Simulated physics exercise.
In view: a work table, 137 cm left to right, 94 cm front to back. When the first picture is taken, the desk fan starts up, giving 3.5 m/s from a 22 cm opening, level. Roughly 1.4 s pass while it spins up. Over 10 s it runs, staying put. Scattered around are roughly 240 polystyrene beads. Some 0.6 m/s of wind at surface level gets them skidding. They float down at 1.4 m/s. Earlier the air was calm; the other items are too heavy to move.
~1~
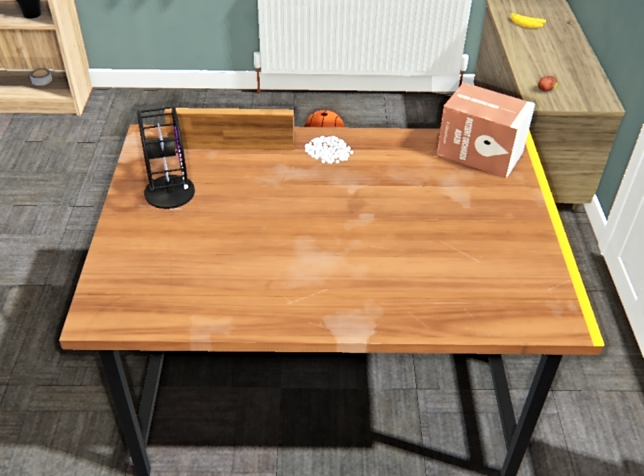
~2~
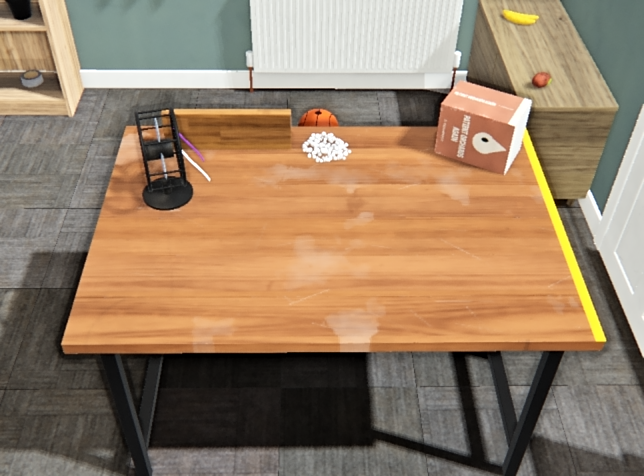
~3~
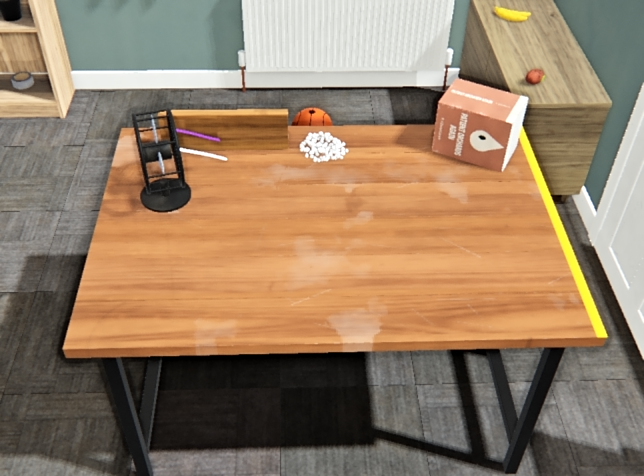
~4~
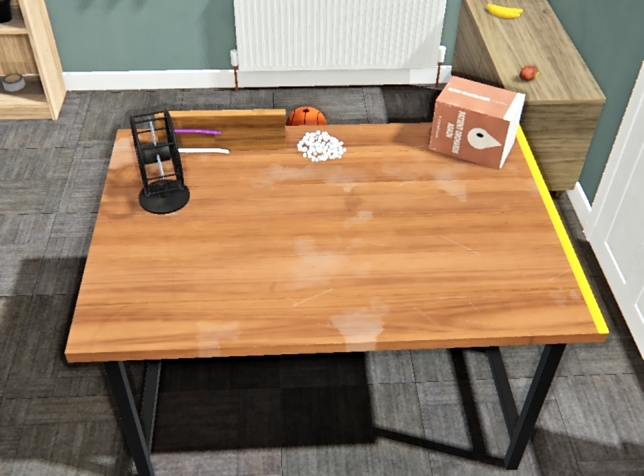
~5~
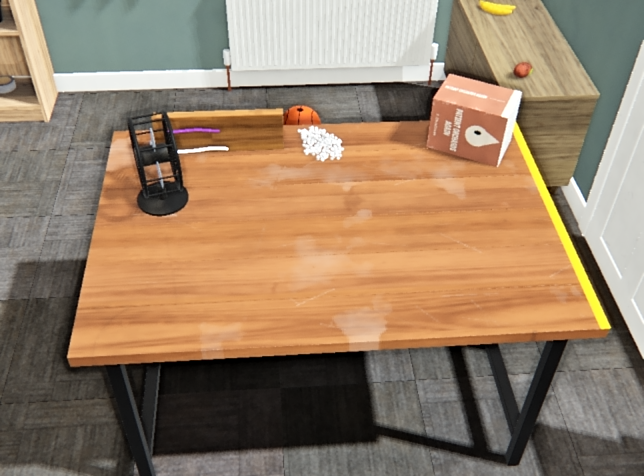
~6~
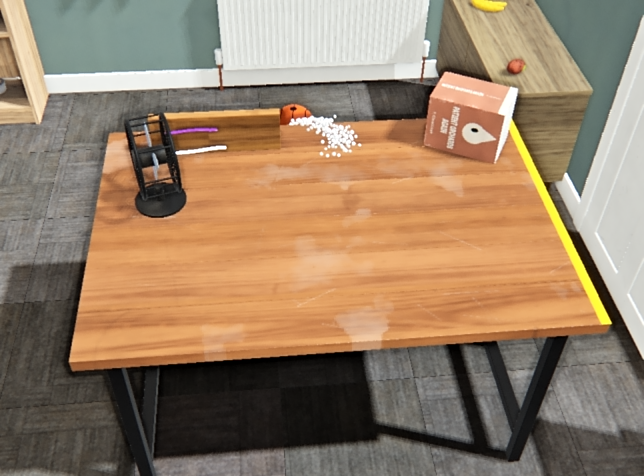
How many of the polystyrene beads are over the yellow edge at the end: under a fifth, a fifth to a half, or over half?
Of the polystyrene beads, less than a fifth end over the yellow edge.
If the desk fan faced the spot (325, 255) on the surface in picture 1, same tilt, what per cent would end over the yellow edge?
In that case the share would be about 0 %.
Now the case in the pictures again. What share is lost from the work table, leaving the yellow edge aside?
Around 100 % of them.
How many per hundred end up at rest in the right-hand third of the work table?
Share at the end: Close to 0 %.
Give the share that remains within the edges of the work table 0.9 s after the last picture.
About 1 % remain.
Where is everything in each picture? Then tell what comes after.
In the first frame, the middle of the polystyrene beads is near (328, 151), none has stirred yet and the mouth of the desk fan is at (163, 148).
In the second frame, the middle of the polystyrene beads is near (326, 148), none has stirred yet and the yellow edge is centred on (559, 217).
In the third frame, the middle of the polystyrene beads is near (323, 147), none has stirred yet, the top of a board is at (223, 112) and the top of a book is at (484, 100).
In the fourth frame, the middle of the polystyrene beads is near (321, 147) and none has stirred yet.
In the fifth frame, the middle of the polystyrene beads is near (322, 143), the farthest in sight from the desk fan is at (339, 142) and about 40 % have left their places.
In the sixth frame, the middle of the polystyrene beads is near (327, 129), the farthest in sight from the desk fan is at (335, 117) and all have left their places.
Then, 0.9 s after the last picture the count stands so, 0 % are over the yellow edge.
Then, 2.1 s after the last picture the count stands so, 0 % are over the yellow edge.
Then, 4.4 s after the last picture the count stands so, 0 % are over the yellow edge.
Then, 8.9 s after the last picture, at the end, 0 % are over the yellow edge.
